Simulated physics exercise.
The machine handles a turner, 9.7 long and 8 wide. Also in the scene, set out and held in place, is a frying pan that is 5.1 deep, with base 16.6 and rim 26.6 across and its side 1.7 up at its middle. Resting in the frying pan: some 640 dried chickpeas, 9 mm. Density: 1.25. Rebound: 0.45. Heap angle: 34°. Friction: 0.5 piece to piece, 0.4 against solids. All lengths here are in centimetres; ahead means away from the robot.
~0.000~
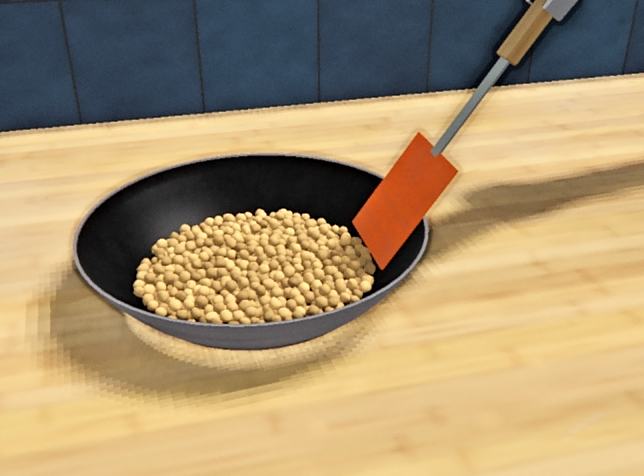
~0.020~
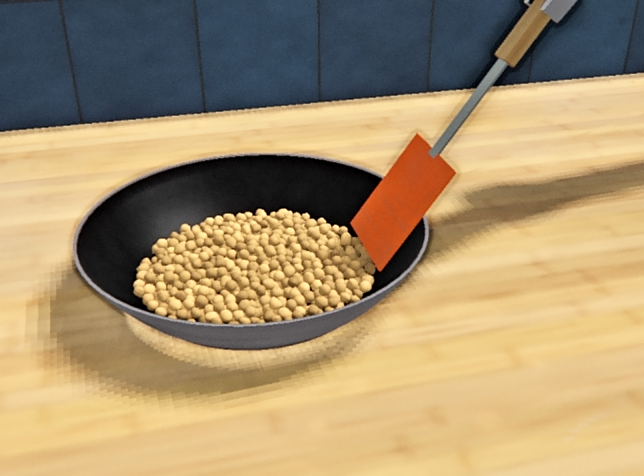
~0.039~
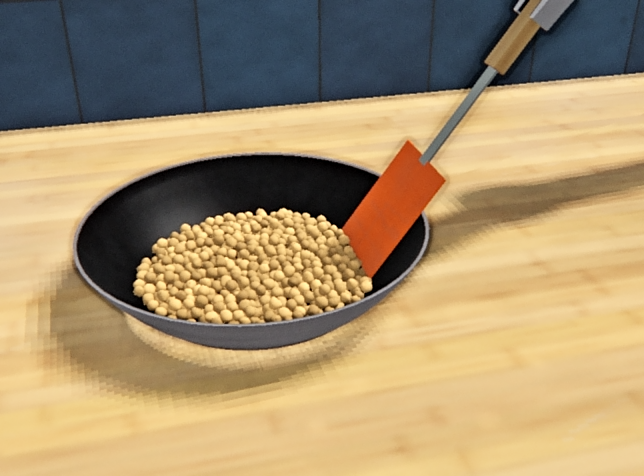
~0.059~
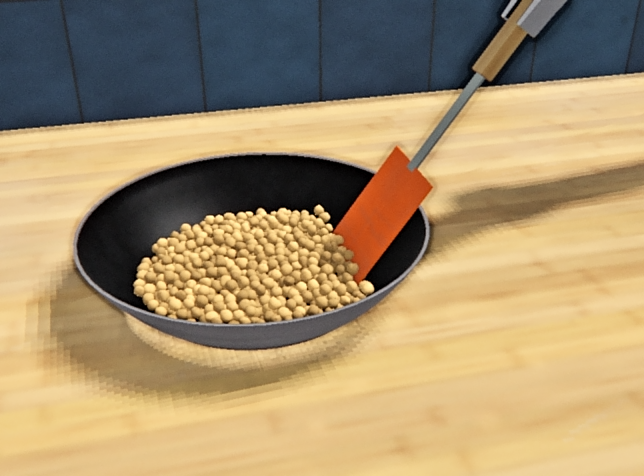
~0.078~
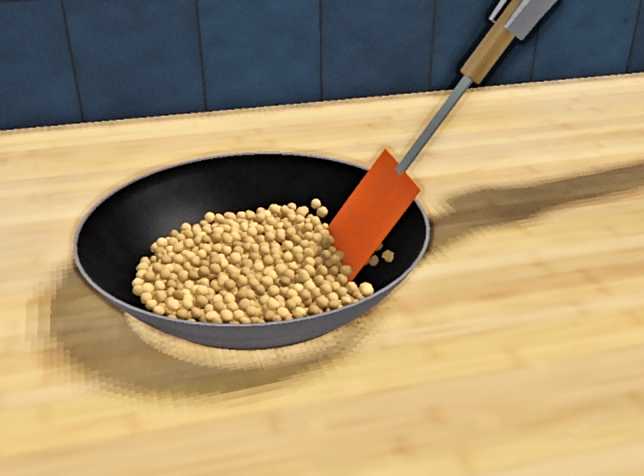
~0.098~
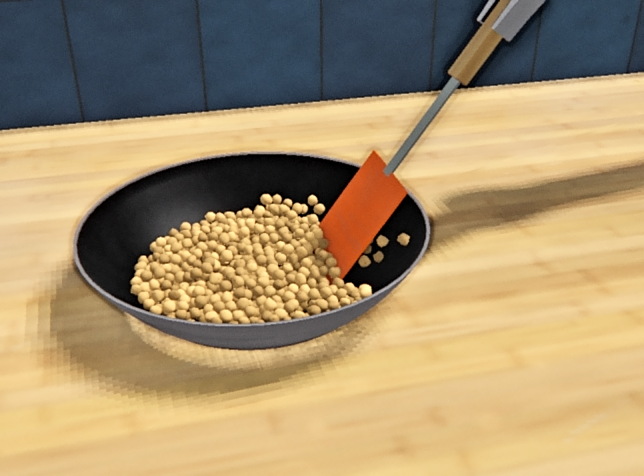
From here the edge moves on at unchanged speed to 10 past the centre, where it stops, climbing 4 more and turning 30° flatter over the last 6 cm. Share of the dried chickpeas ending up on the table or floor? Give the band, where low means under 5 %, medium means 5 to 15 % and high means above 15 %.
Band: Medium.
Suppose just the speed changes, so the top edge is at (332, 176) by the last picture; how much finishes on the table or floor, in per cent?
Expect some 20 per cent there.
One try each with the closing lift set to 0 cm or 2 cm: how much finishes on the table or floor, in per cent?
Roughly 10 per cent, then 10 per cent.
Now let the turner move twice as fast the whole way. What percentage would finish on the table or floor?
About 20 in a hundred.
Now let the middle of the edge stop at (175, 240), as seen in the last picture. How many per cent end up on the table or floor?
Something close to 0 in a hundred.
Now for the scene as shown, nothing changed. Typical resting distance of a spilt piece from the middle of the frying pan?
It works out to near 24 cm.
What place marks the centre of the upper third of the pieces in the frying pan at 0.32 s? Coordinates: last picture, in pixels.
Around (149, 259).
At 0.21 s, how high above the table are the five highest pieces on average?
They are around 4 cm up.
By 0.21 s, sloping 54°, highest piece 6 above the table; 643 in the frying pan, 1 on the blade or in flight.
By 0.32 s, sloping 43°, highest piece 6 above the table; 643 in the frying pan, 1 on the table or floor.
By 0.57 s, sloping 24°, highest piece 6 above the table; 586 in the frying pan, 57 on the table or floor, 1 on the blade or in flight.
By 1.62 s, sloping 24°, highest piece 5 above the table; 586 in the frying pan, 58 on the table or floor.
Final count, 586 in the frying pan, 58 on the table or floor. That is 9 % on the table or floor.
